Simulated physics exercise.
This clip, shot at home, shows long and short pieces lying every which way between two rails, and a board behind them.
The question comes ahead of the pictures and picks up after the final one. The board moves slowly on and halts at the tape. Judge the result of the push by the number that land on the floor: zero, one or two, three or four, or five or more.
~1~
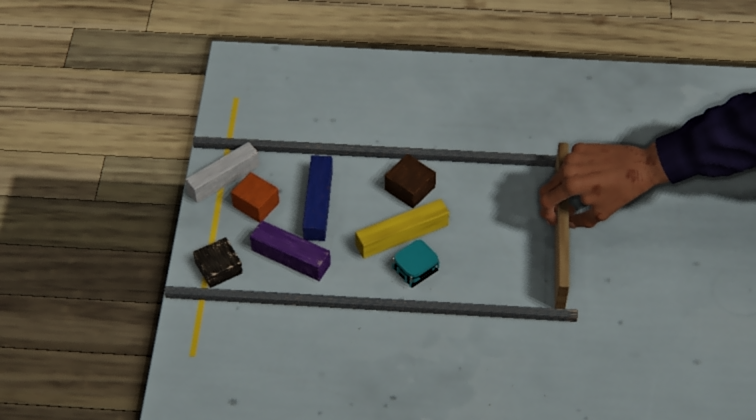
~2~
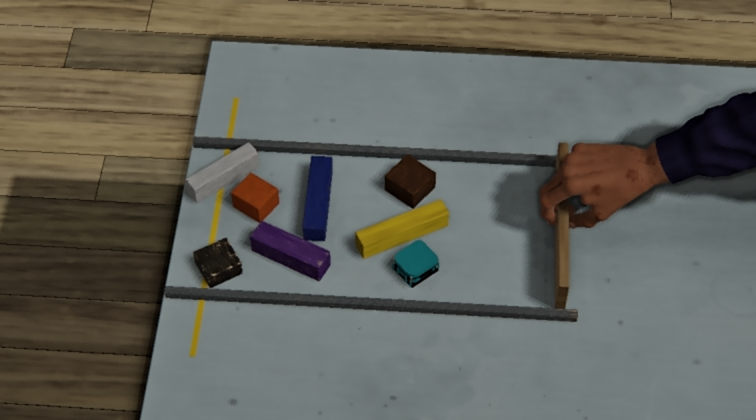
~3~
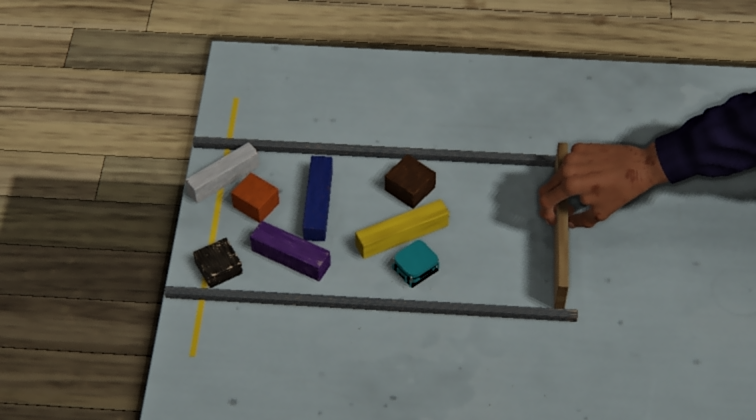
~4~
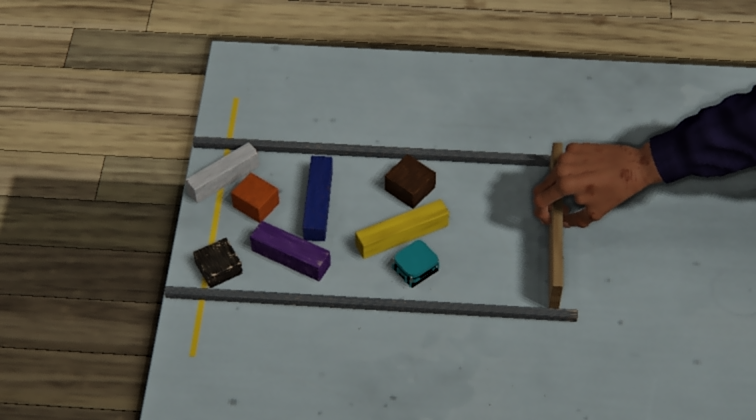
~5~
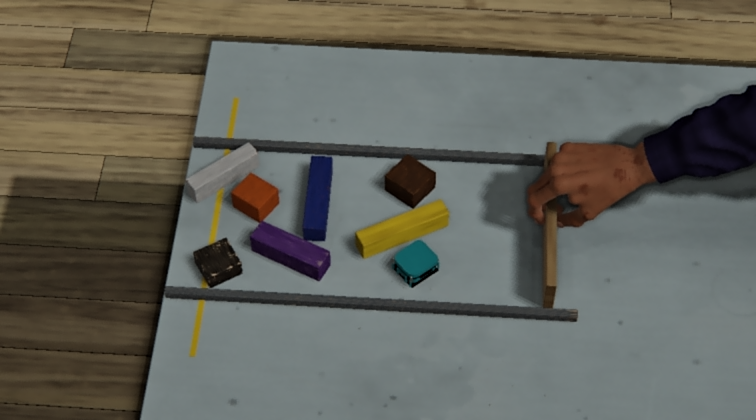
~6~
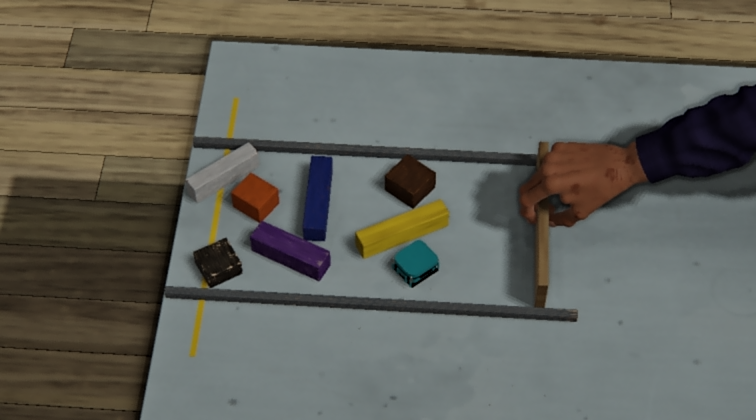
The count of pieces that drop is at least five, then.
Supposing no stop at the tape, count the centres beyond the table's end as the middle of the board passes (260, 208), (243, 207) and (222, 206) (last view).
The numbers are 2, 4 and 5.
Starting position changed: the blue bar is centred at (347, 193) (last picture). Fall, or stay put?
Note - blue bar not retained.
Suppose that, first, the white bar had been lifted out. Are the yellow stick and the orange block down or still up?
As for the yellow stick, it is left in place; as for the orange block, it topples off.
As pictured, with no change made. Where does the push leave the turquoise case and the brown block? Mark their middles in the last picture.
You'll find the turquoise case at roughly (187, 258) and the brown block at roughly (207, 157).
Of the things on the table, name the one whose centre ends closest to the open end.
It would be the yellow stick.
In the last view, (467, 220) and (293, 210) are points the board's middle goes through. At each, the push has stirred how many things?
Tally: 0; 8.
Early on, none off yet; white bar at rest near (223, 173); black block at rest near (218, 263); orange block at rest near (255, 198).
Finally, the number that fall off is five or more; lost, blue bar, purple bar, orange block, black block and white bar.
